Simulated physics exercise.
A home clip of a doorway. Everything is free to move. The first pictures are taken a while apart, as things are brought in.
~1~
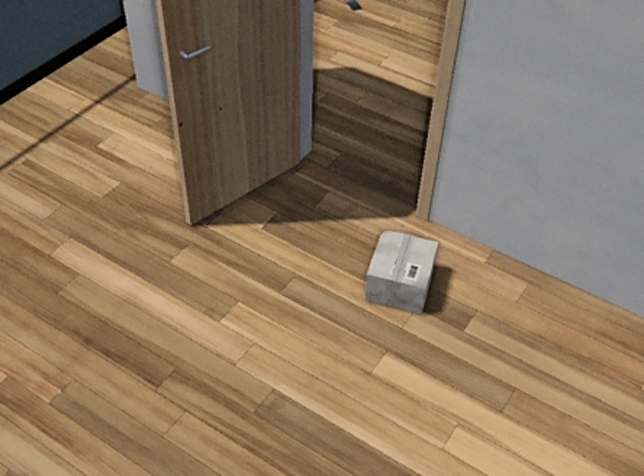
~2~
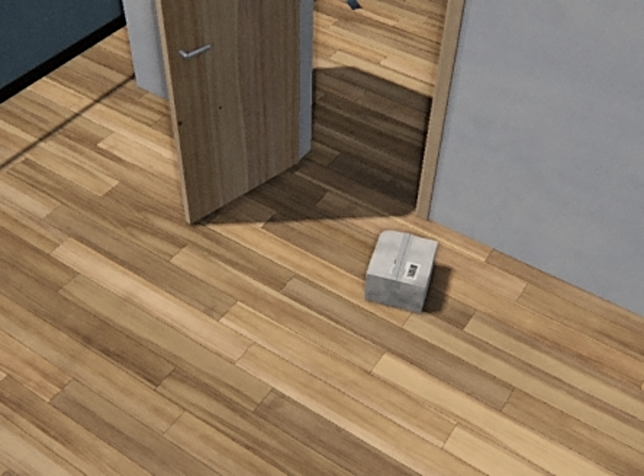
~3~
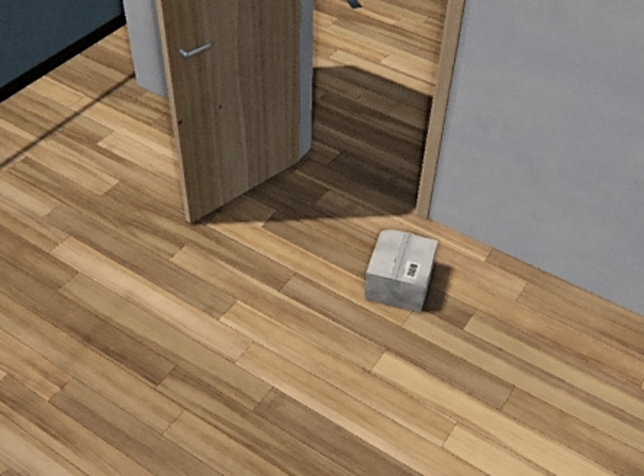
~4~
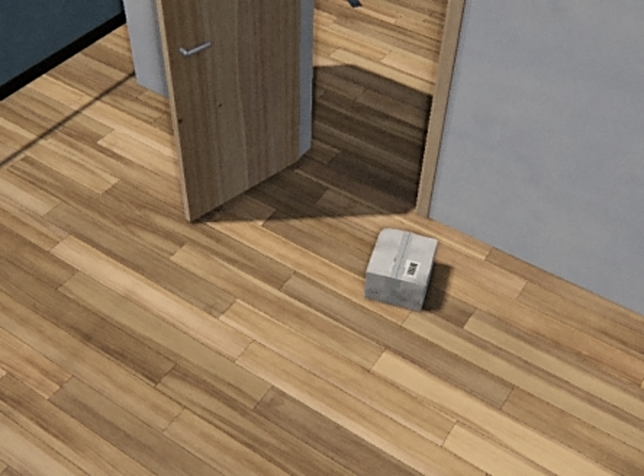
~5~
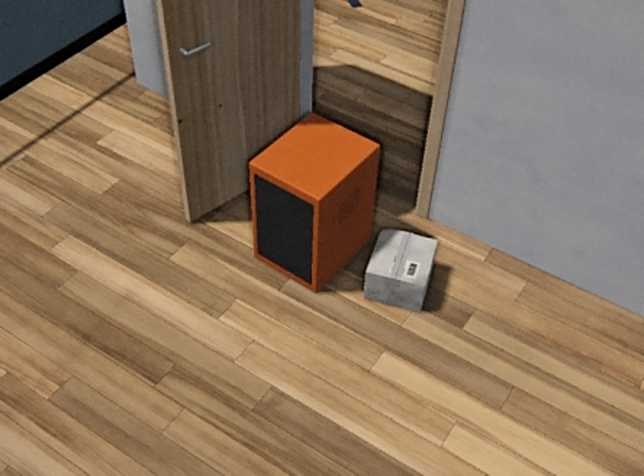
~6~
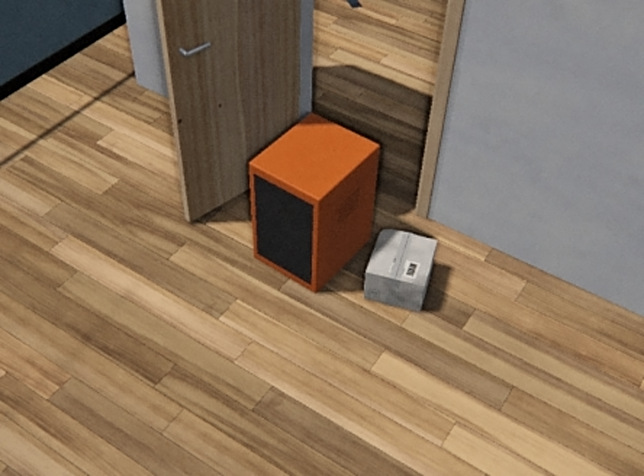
In a doorway with an open door, an orange appliance appears beside a white box.
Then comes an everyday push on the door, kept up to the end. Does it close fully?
As it turns out, it jams.
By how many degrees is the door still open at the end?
Some 70° open.
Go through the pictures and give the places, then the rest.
Door wide open and still; white box (402, 272), in the first picture.
Door wide open and still; white box (401, 271), in the second picture.
Door wide open and still; white box (401, 270), in the third picture.
Door wide open and still; white box (401, 269), in the fourth picture.
Door wide open and still; white box (401, 269), in the fifth picture.
Door wide open and still; orange appliance (314, 204); white box (400, 269), in the sixth picture.
Then, 0.50 s past the last view, door at 96°.
Then, 0.80 s past the last view, door at 83°.
Then, 1.00 s past the last view, door at 74°.
Finally, door at 72°; both still in place. Final places as the last picture's camera would see them, orange appliance near (315, 204).
